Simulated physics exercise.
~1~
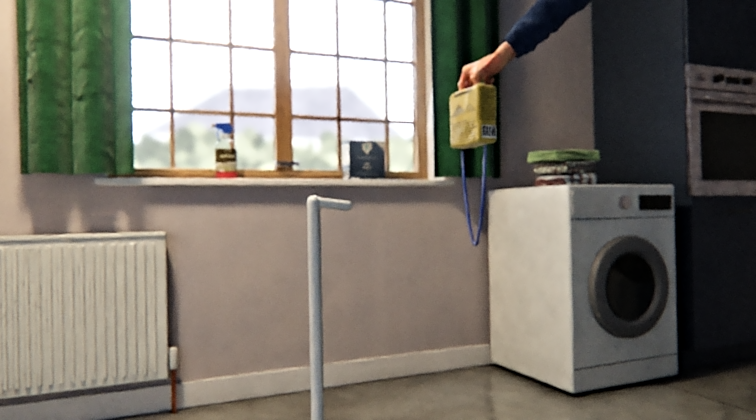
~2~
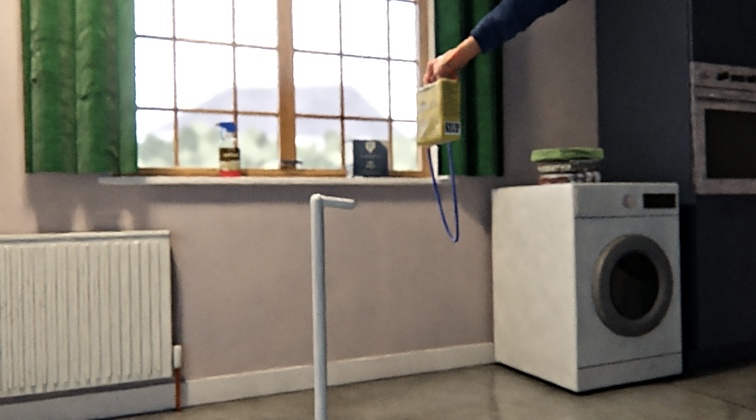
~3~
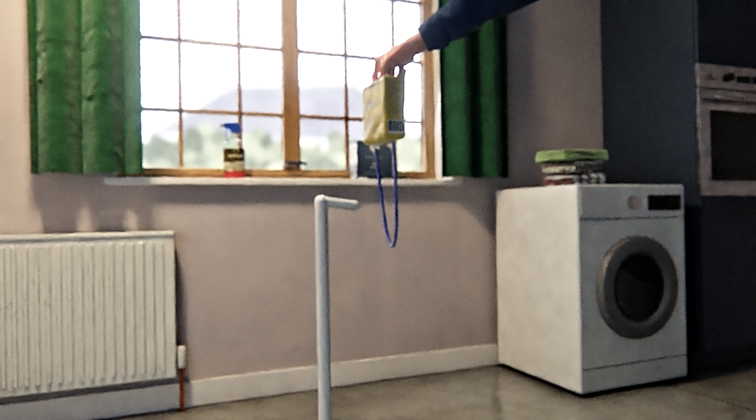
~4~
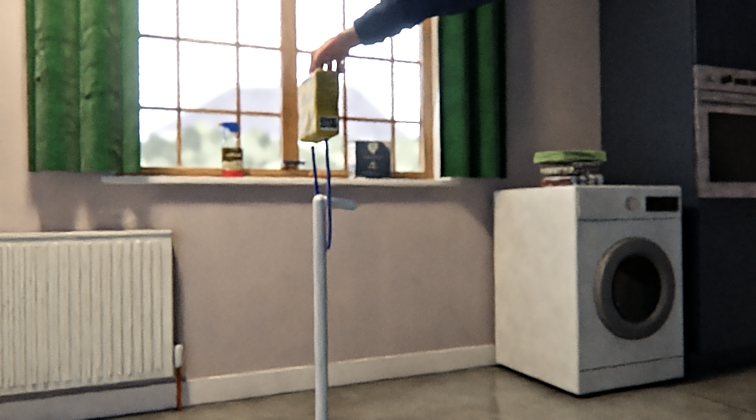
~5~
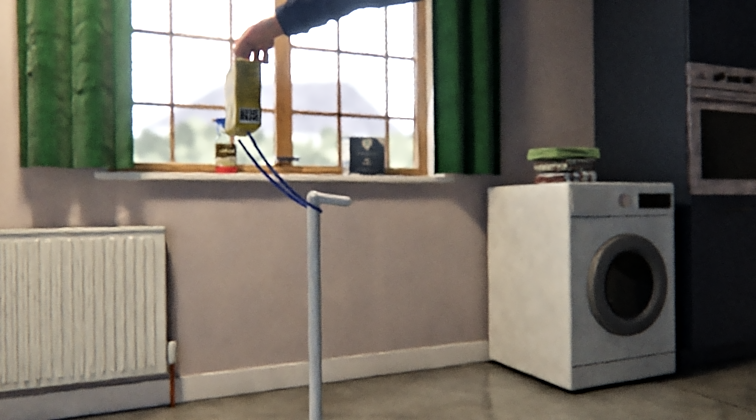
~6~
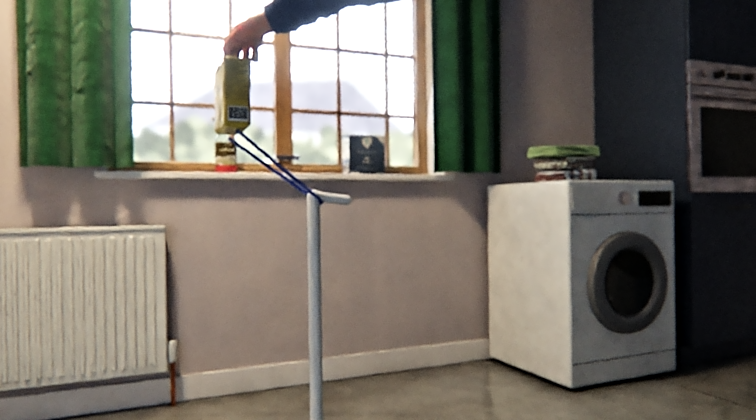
A hand carries a yellow pouch left past a post, where its blue loop catches tight.
